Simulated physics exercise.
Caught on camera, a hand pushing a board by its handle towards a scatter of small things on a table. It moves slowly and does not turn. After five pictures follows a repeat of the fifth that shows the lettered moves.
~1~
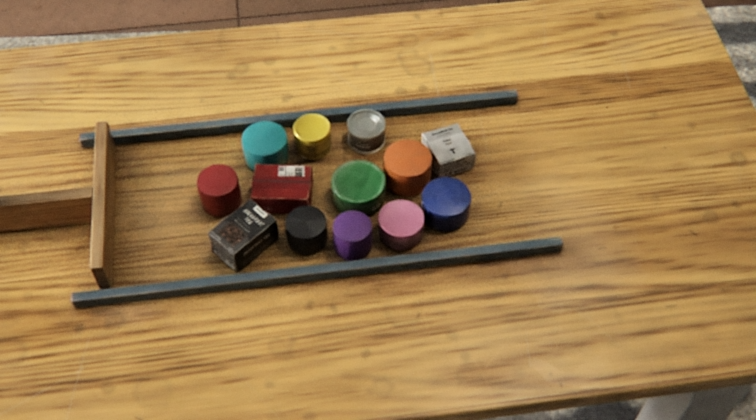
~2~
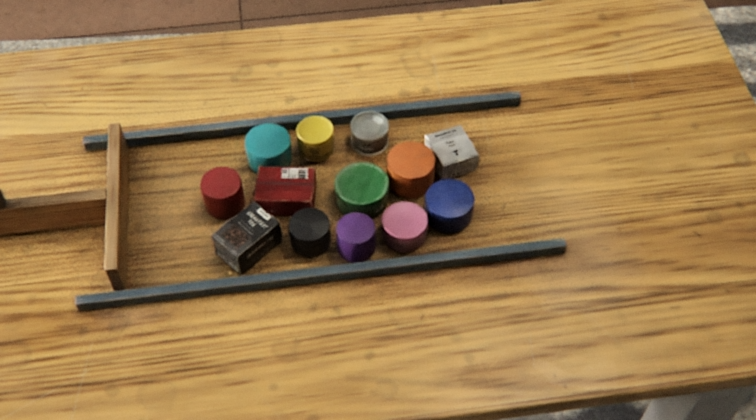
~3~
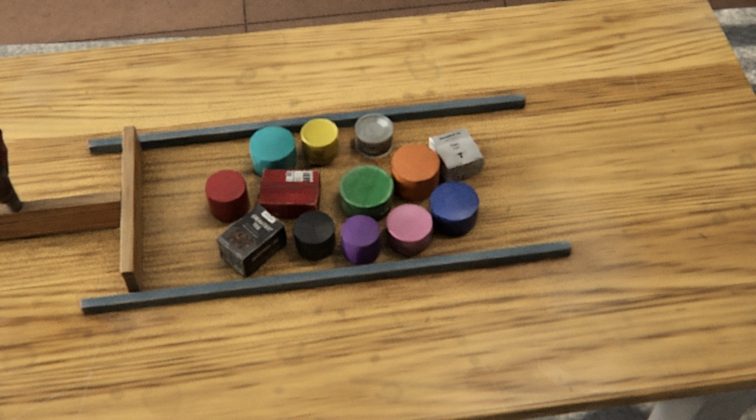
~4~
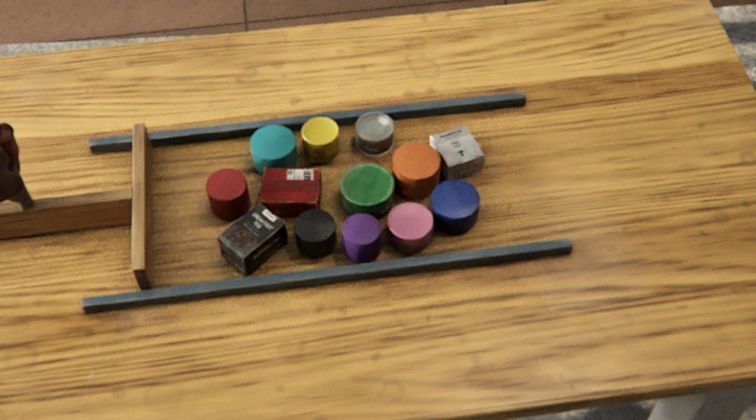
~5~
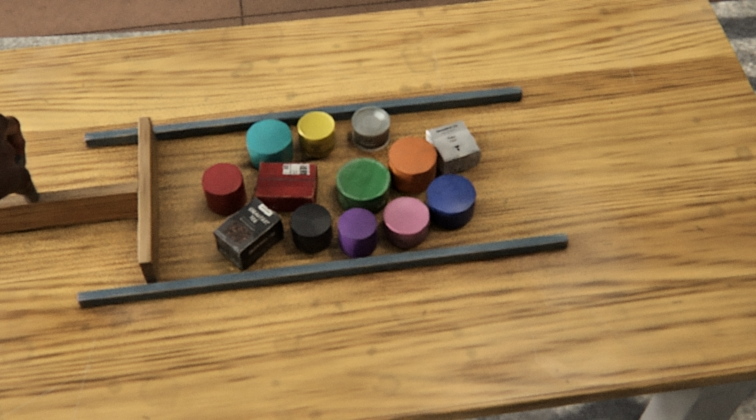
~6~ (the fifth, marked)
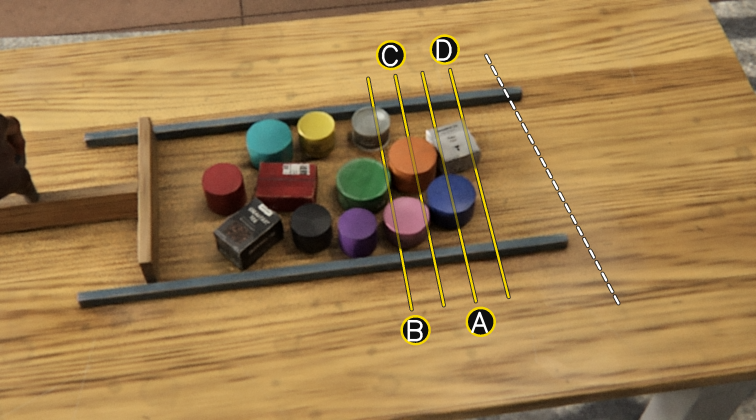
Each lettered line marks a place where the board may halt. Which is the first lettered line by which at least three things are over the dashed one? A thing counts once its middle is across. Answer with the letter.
It can halt at A.
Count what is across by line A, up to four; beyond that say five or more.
Four.
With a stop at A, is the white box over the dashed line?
Yes.
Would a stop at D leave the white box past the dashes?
Yes.
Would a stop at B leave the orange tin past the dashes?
No.
On the marked copy, A at (447, 177); B at (388, 184); C at (418, 181); D at (477, 174); the dashed line at (545, 166).
Taking A. A third of the way, board (254, 173); white box (460, 143); blue tin (452, 201); none across.
Two thirds of the way, board (361, 161); white box (493, 111); orange tin (501, 141); none across.
When it is over, board (443, 151); white box (557, 98); orange tin (575, 129); four across.
As for the rest, B gets none across; C gets only two across; D gets eight across, but is farther than needed.
